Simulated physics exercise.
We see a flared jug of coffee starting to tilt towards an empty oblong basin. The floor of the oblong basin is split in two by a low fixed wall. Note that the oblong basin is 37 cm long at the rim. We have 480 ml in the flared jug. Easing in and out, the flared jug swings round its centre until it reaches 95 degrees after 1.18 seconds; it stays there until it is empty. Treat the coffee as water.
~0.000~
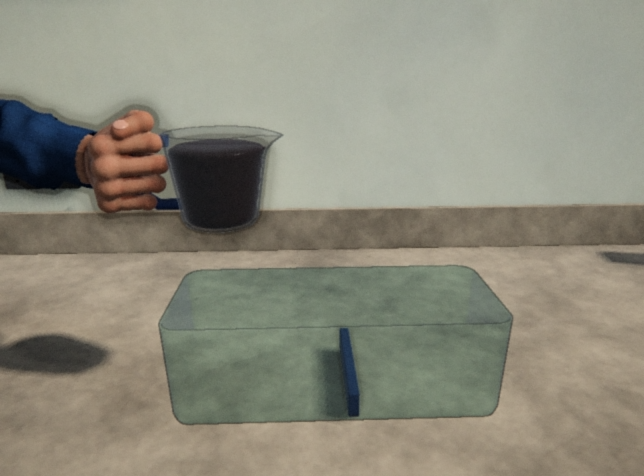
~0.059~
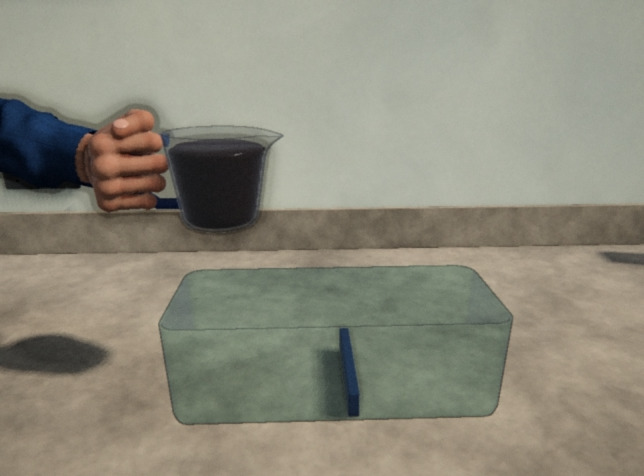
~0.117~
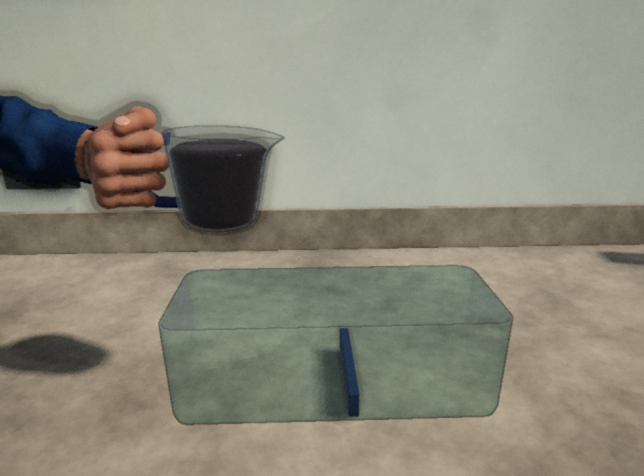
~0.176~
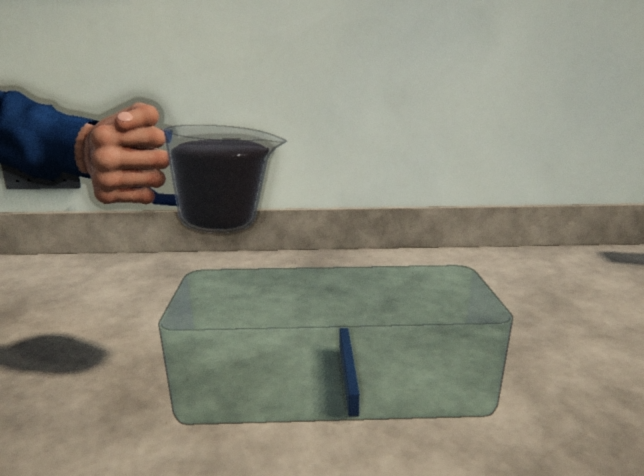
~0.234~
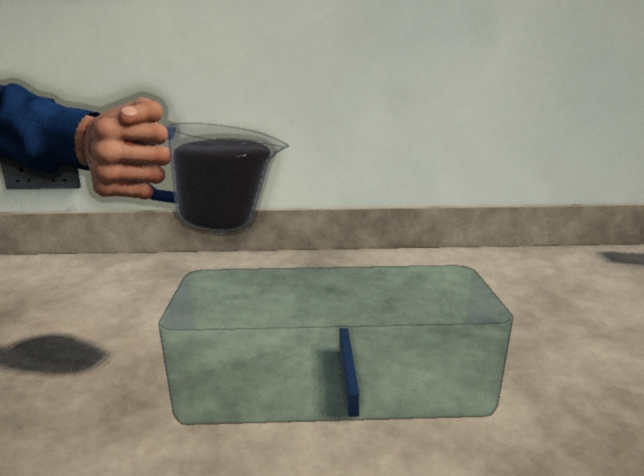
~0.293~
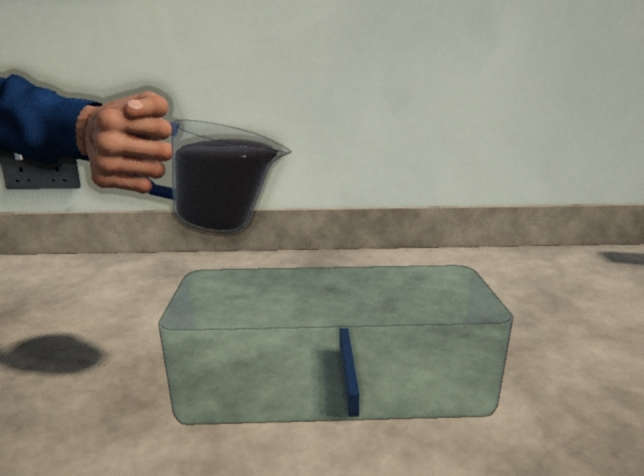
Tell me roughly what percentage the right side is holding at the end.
At the end it holds about 43 per cent.
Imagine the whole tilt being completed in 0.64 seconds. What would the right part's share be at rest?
That would be about 30 in a hundred, I'd say.
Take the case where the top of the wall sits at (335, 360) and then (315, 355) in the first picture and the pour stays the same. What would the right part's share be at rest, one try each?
I'd say 70 percent on the first go, 85 percent on the next.
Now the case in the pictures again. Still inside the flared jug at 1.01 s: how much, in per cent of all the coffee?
Near 18 in a hundred.
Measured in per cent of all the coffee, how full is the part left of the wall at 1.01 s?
I'd say near 28 percent.
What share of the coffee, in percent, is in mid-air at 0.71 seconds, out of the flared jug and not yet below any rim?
Near 20 per cent at that time.
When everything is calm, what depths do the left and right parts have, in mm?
The left side settles near 10 mm and the right side near 8 mm.
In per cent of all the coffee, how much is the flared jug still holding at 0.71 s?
I'd estimate some 70 % remains.
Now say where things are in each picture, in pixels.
In the first frame, it leans 0°; its right rim is at (283, 134); the coffee meets the walls at (171, 147) and (266, 146); the oblong basin's rim runs from (174, 298) to (491, 292); the wall's top is at (349, 359).
In the second frame, it leans 1°; its right rim is at (284, 134); the coffee meets the walls at (171, 146) and (267, 146).
In the third frame, it leans 2°; its right rim is at (285, 137); the coffee meets the walls at (172, 146) and (267, 147).
In the fourth frame, it leans 5°; its right rim is at (287, 140); the coffee meets the walls at (173, 146) and (270, 148).
In the fifth frame, it leans 9°; its right rim is at (290, 145); the coffee meets the walls at (176, 147) and (273, 149).
In the sixth frame, it leans 14°; its right rim is at (292, 151); the coffee meets the walls at (177, 148) and (278, 149).
Then, 0.71 s in, the tilt is 62° and 69 per cent is still to pour, 3 is left of the wall and 8 right of it.
Then, 1.01 s in, the tilt is 90° and 19 per cent is still to pour, 27 is left of the wall and 38 right of it.
Then, 1.33 s in, the tilt is 95° and 1 per cent is still to pour, 55 is left of the wall and 41 right of it.
Then, 1.68 s in, the tilt is 95° and 0 per cent is still to pour, 56 is left of the wall and 43 right of it.
Finally, 56 per cent lies left of the wall, 43 right of it and 1 outside.
